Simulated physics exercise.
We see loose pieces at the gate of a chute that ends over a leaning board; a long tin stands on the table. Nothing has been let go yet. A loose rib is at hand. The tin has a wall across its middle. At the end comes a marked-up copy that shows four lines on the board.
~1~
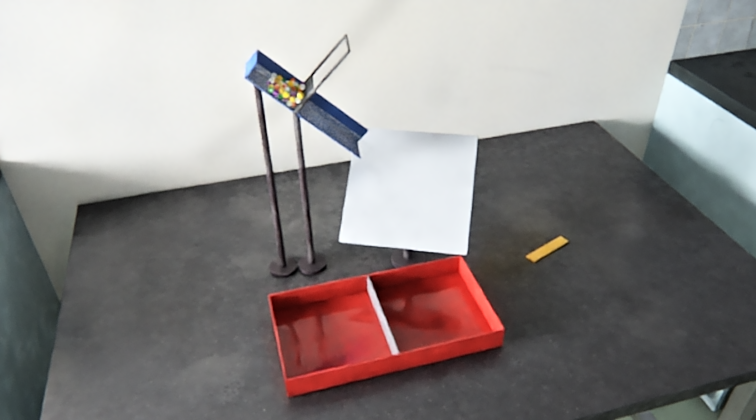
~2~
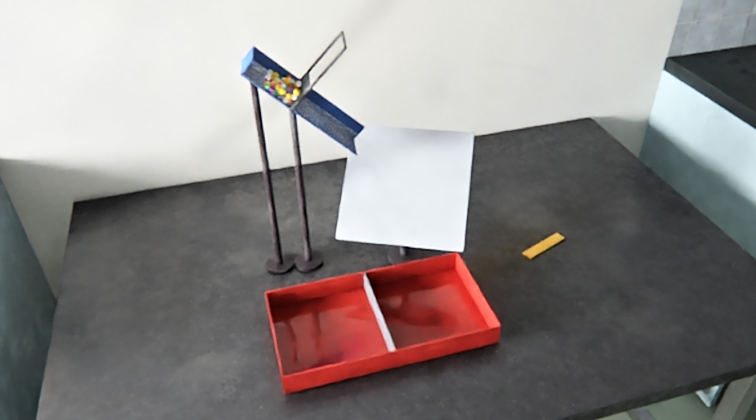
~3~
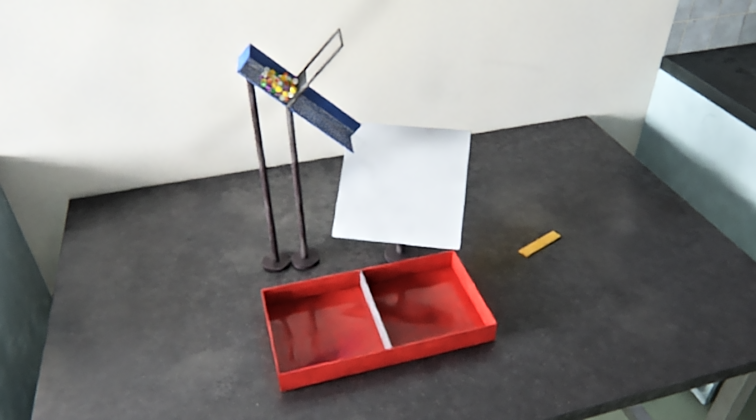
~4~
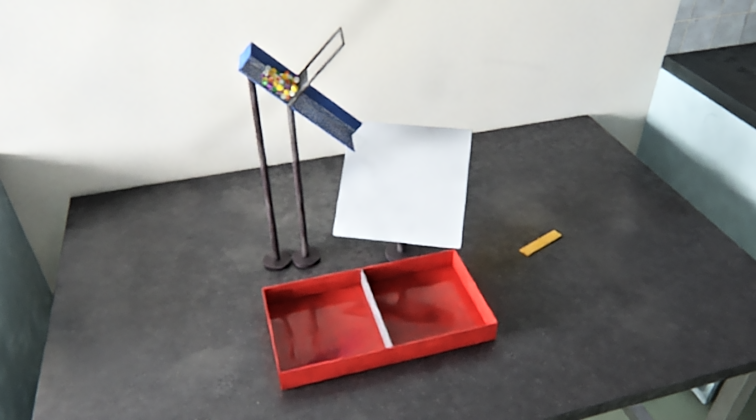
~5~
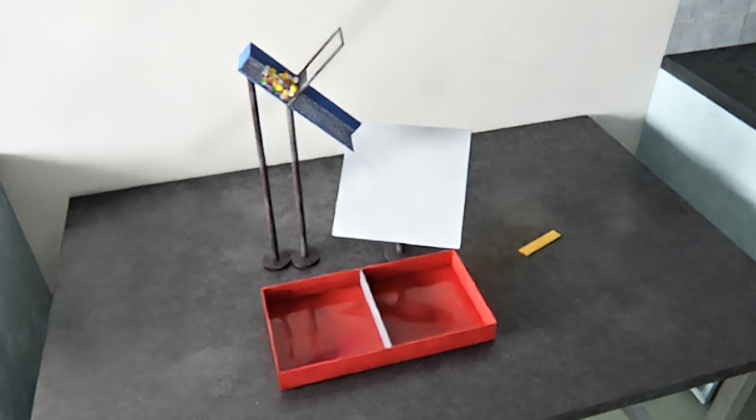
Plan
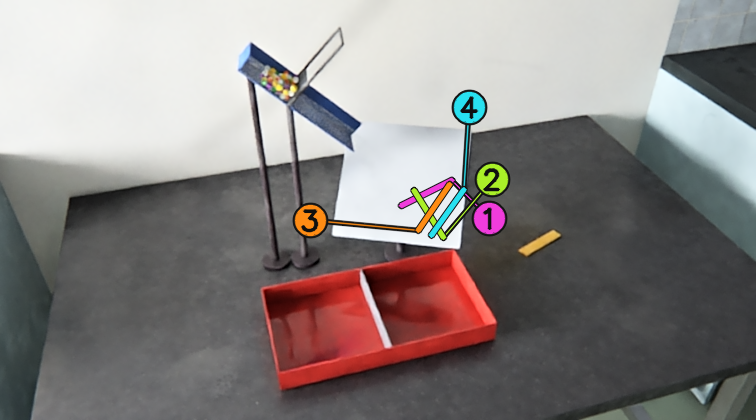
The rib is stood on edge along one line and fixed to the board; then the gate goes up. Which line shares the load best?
The best line is 1.
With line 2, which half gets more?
The right half.
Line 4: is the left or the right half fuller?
More lands on the right.
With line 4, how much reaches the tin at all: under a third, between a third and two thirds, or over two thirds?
Over two thirds.
On the marked copy, line 1 from (451, 180) to (401, 205); line 2 from (414, 190) to (443, 237); line 3 from (449, 184) to (418, 230); line 4 from (463, 189) to (431, 235).
For line 1, of what is caught, close to half in the left half, close to half in the right.
For line 2, of what is caught, a small share in the left half, the bulk in the right.
For line 3, of what is caught, a small share in the left half, all but a few in the right.
For line 4, of what is caught, a small share in the left half, all but a few in the right.
